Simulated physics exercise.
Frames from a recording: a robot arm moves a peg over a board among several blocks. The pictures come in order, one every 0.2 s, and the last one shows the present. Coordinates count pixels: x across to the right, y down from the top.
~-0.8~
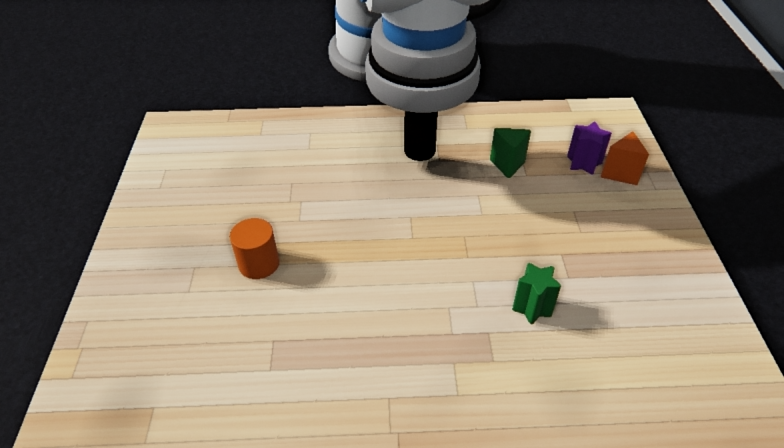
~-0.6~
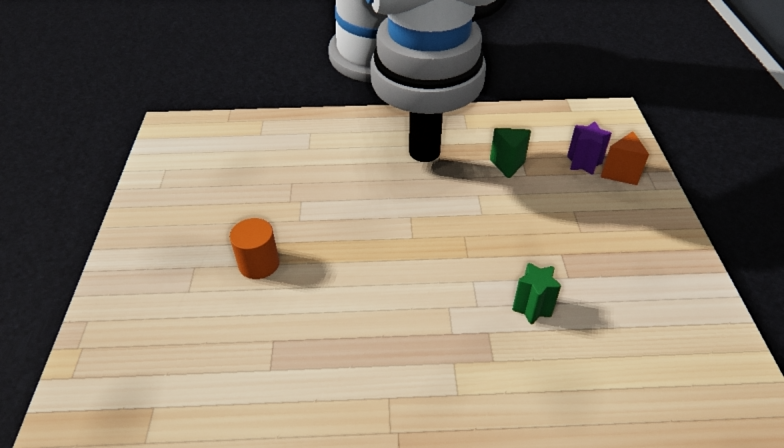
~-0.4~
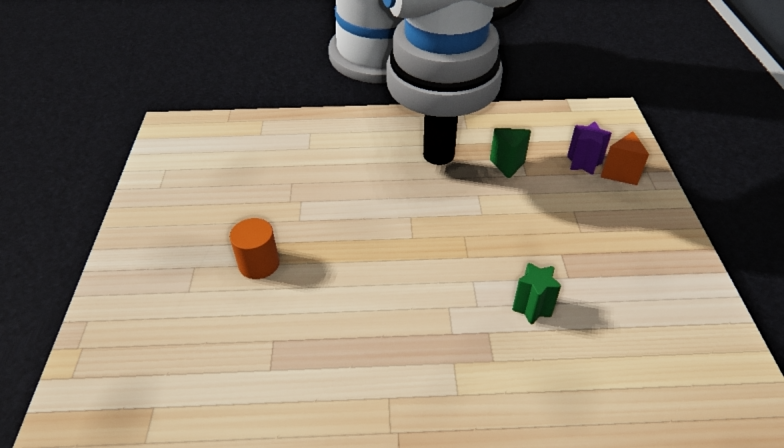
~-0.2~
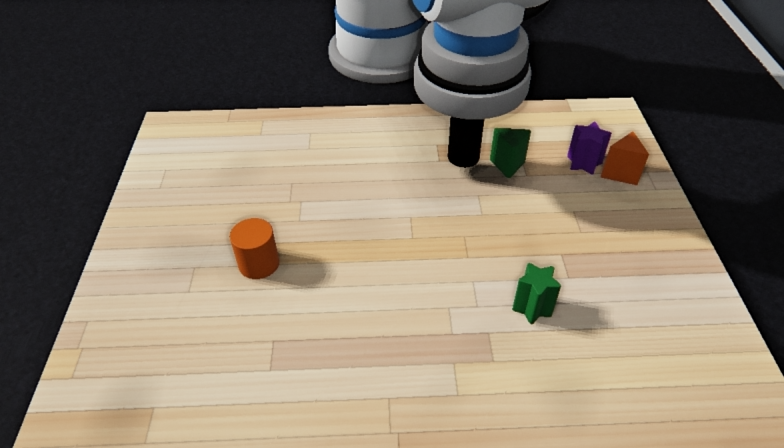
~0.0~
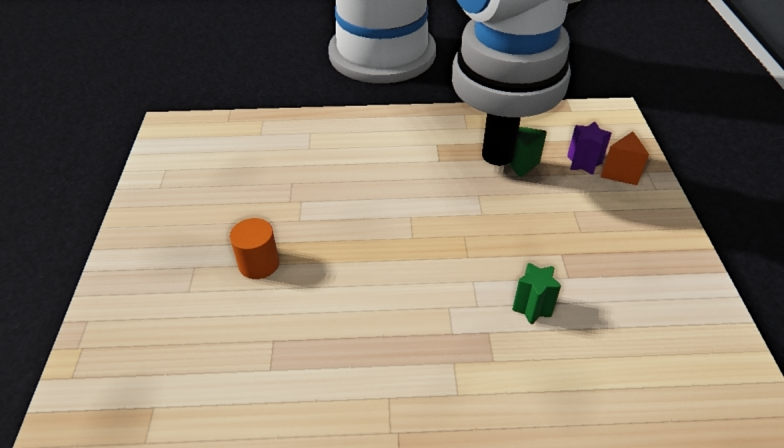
Robot arm sliding a black peg rightward across a wooden board, meeting a green triangular block and nudging it slightly right.
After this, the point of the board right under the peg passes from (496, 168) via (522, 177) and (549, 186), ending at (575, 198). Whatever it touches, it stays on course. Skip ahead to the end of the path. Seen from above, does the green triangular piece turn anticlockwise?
Short answer: Yes.
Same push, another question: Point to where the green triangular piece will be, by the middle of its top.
By then it is at (557, 135).
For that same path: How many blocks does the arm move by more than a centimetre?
It's going to be one.
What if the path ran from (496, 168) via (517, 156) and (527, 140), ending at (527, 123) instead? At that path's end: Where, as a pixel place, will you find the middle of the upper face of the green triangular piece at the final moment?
I predict (556, 126).
The first path, step by step. Halfway along, peg (539, 168); green triangular piece (557, 135), turned 40° anticlockwise.
At the end, peg (579, 186); green triangular piece (557, 135), turned 45° anticlockwise; purple star block not moved.
